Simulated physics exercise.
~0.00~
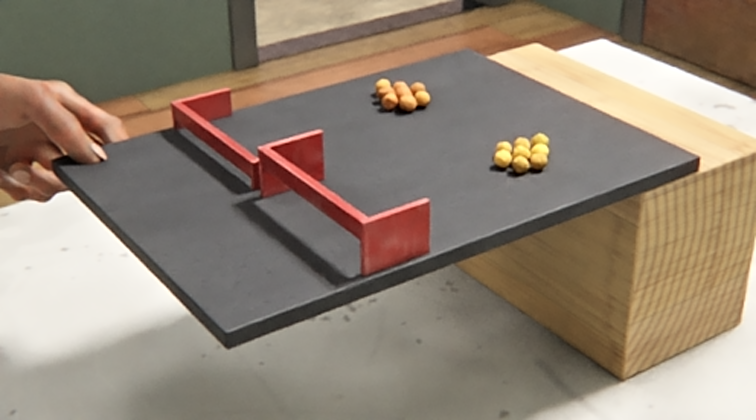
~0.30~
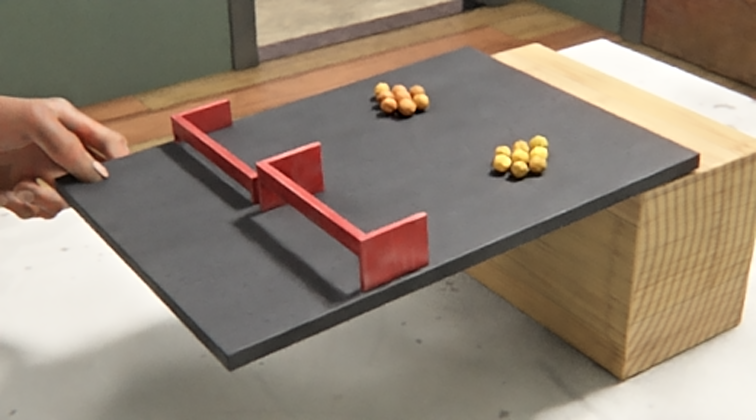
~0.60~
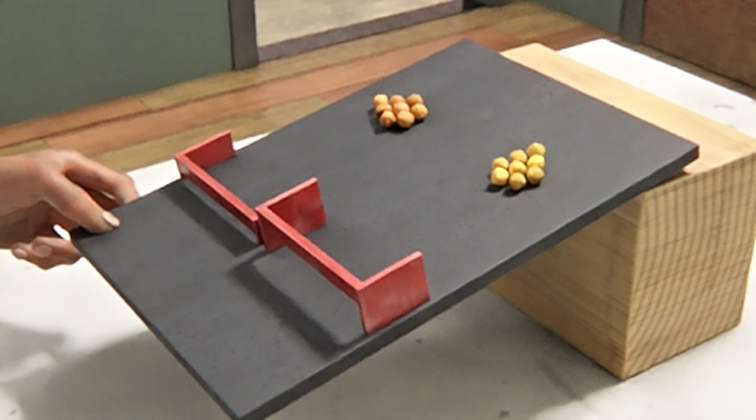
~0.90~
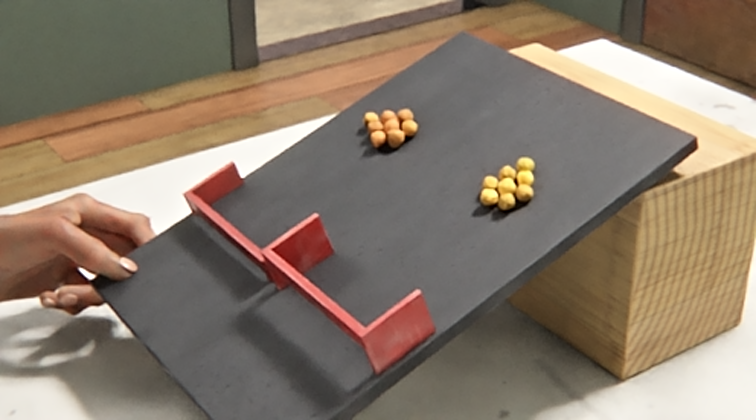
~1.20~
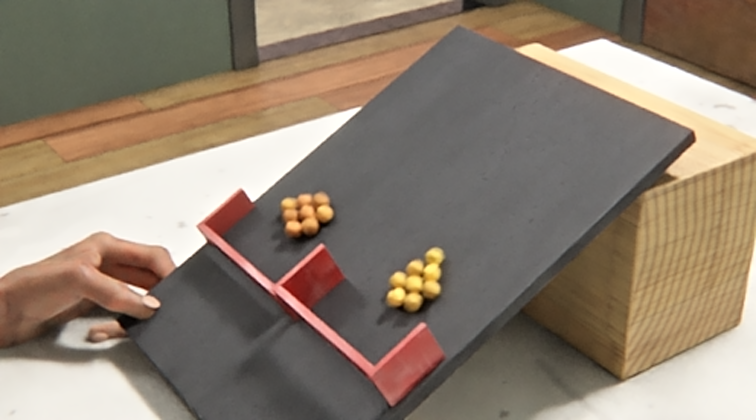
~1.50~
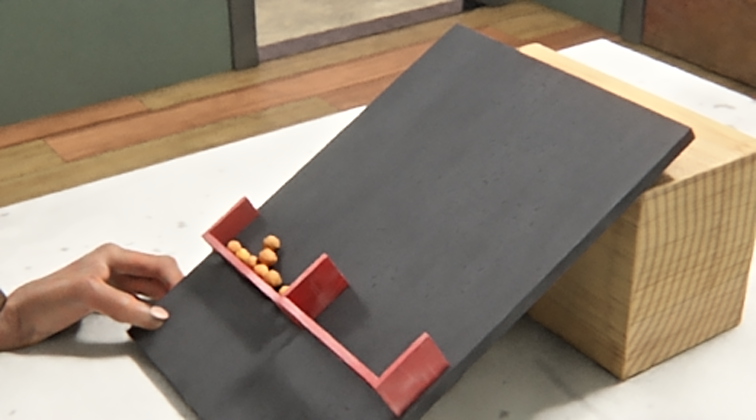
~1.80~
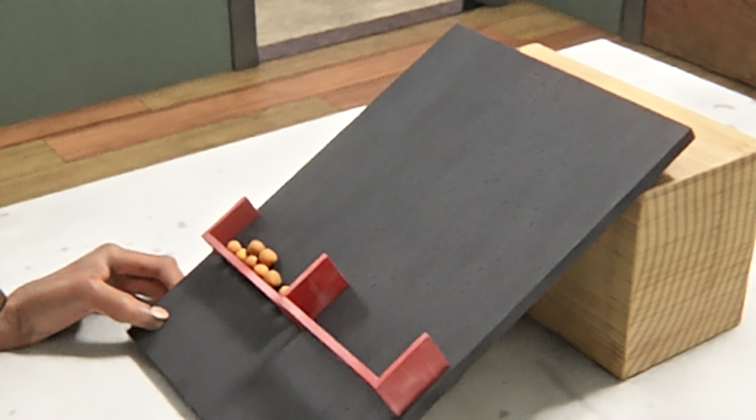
Yellow balls roll under a red bar as the board tilts, while orange balls stop.
